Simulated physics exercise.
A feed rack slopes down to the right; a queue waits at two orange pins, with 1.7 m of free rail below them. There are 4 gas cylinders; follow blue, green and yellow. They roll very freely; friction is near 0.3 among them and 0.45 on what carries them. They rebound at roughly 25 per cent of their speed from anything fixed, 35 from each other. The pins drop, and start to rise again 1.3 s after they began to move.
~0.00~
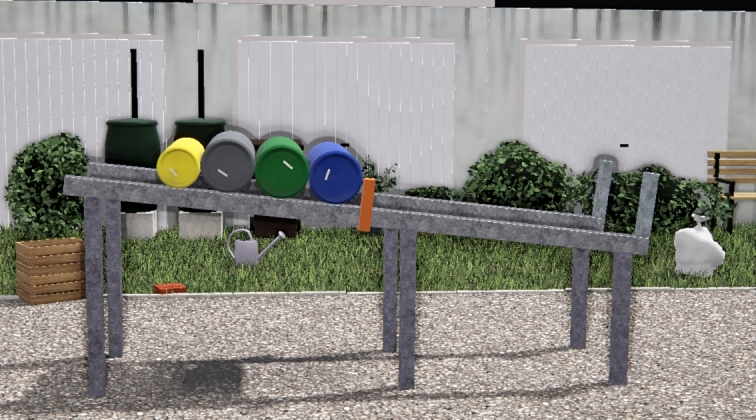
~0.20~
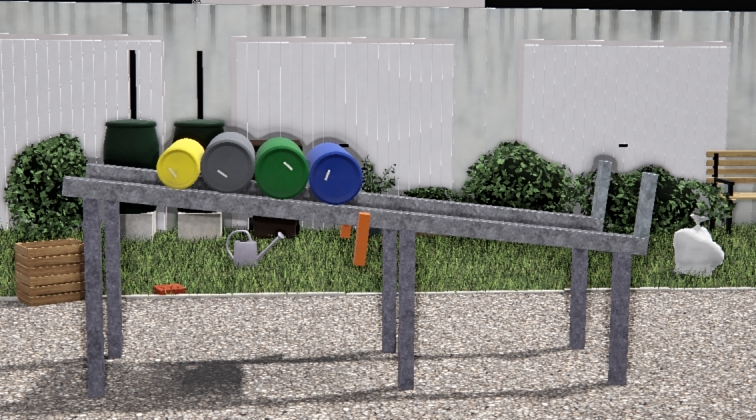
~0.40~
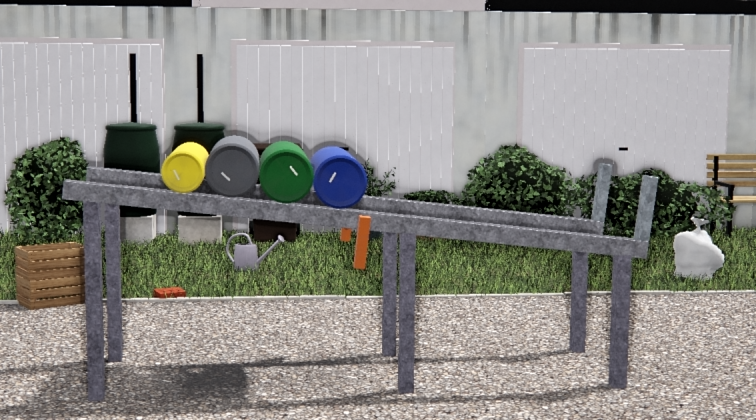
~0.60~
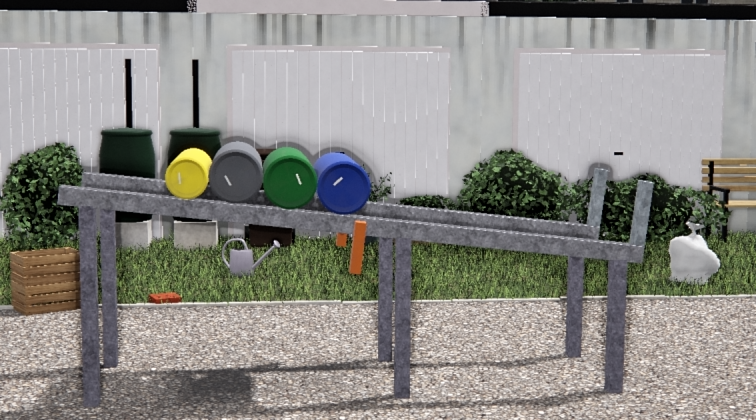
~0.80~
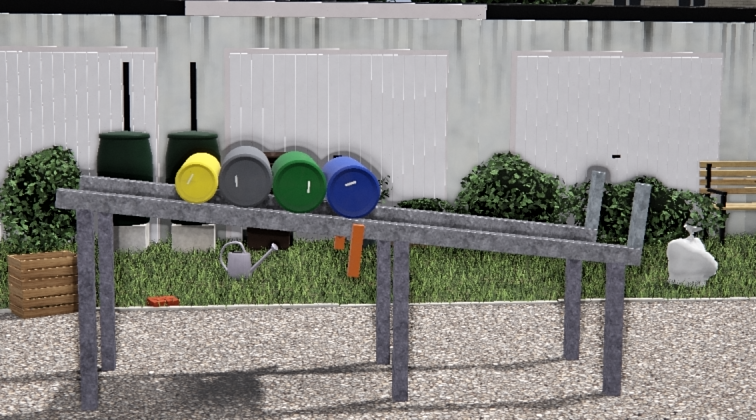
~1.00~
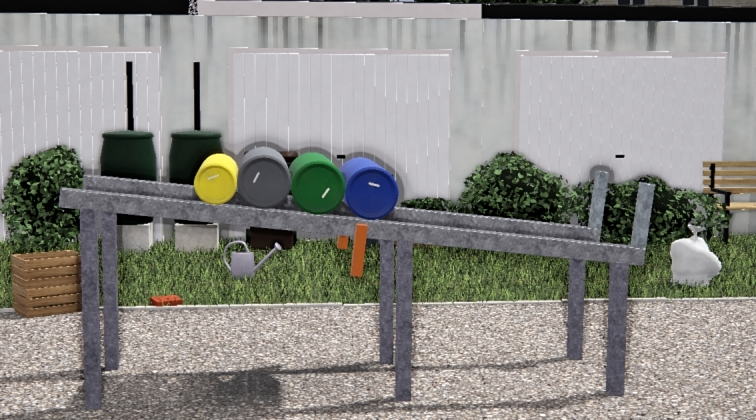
A sloping metal rack held a row of yellow, grey, green and blue cylinders behind an orange pin; the pin dropped, and the cylinders rolled slowly together a short way down to the right.
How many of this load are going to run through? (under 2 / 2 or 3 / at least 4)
It is 2 or 3; here the count comes to 2.
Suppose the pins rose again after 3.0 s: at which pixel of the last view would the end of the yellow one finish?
Near (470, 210).
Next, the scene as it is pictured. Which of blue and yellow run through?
Blue passes the pins; yellow stays behind the pins.
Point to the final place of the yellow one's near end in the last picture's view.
Around (284, 191).
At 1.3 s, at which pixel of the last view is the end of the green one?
Near (348, 191).
After 1.2 s, blue is on the rails, 15 cm below the pins, rolling right; green is on the rails, 15 cm above the pins, rolling right; yellow is on the rails, 70 cm above the pins, rolling right; 1 through so far.
After 1.3 s, blue is on the rails, 20 cm below the pins, rolling right; green is on the rails, 10 cm above the pins, rolling right; yellow is on the rails, 65 cm above the pins, rolling right; 1 through so far.
After 1.4 s, blue is on the rails, 25 cm below the pins, rolling right; green is on the rails, 5 cm above the pins, rolling right; yellow is on the rails, 60 cm above the pins, rolling right; 1 through so far.
After 1.6 s, blue is on the rails, 40 cm below the pins, rolling right; green is in the air, 10 cm below the pins, rolling right; yellow is on the rails, 45 cm above the pins, rolling right; 2 through so far.
At rest (2.8 s), blue is on the rails, 145 cm below the pins; green is on the rails, 115 cm below the pins; yellow is on the rails, 45 cm above the pins; 2 through so far.
